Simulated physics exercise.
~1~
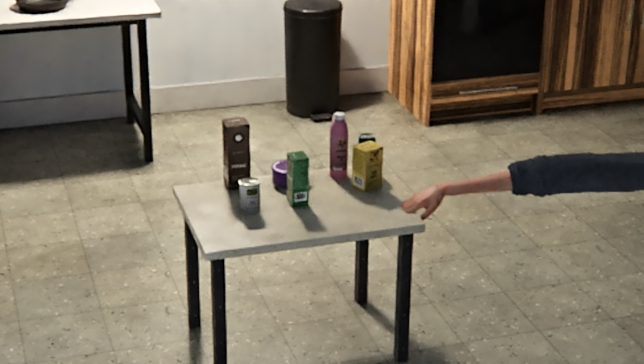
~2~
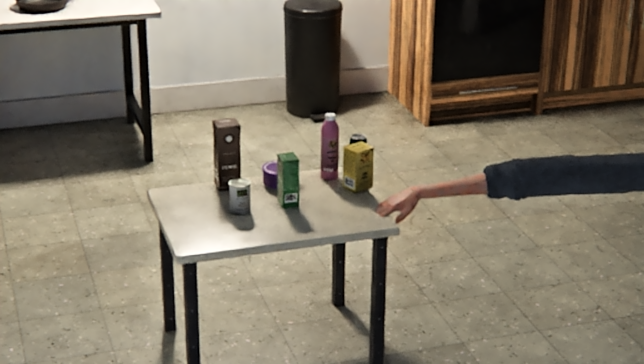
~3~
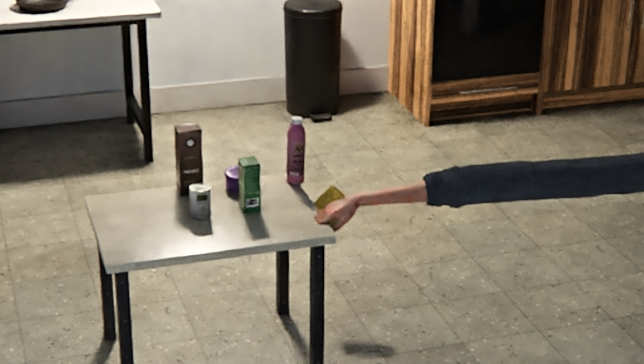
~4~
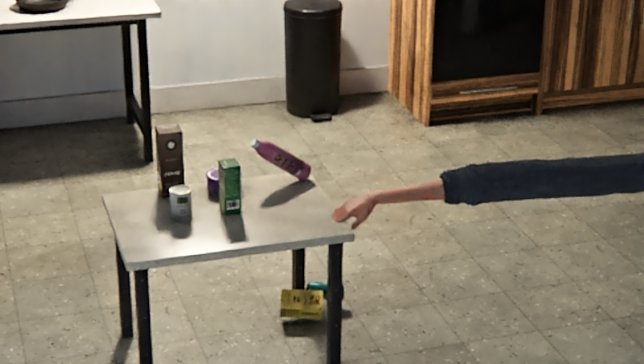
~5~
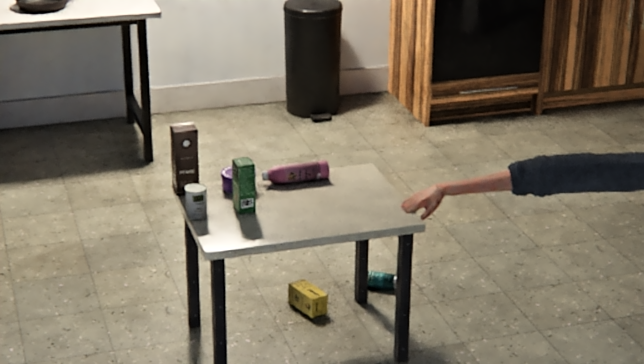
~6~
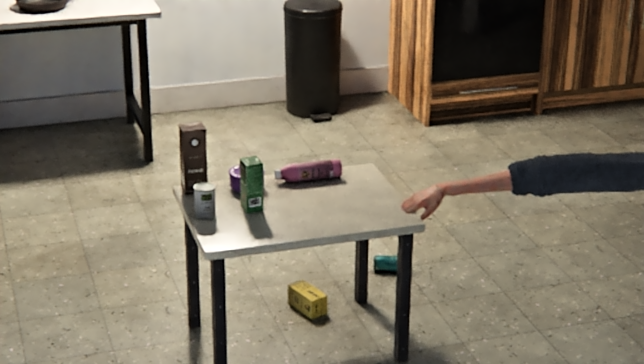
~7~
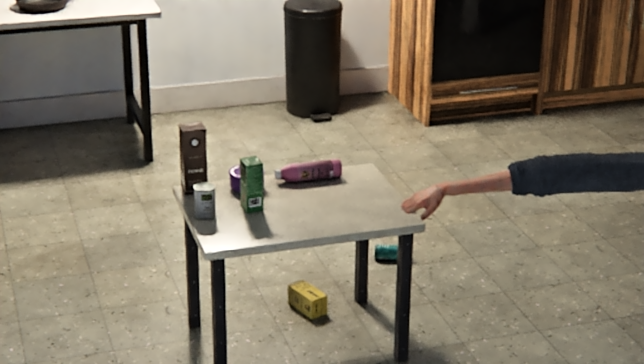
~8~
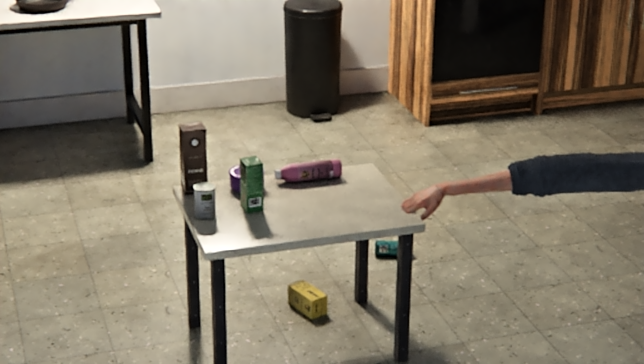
The video shows a hand at the edge of a small table as it slides left and then back right, sending a yellow carton and a turquoise can to the floor and toppling a pink bottle on top, while the brown carton, white tin, purple tub and green carton stay upright.
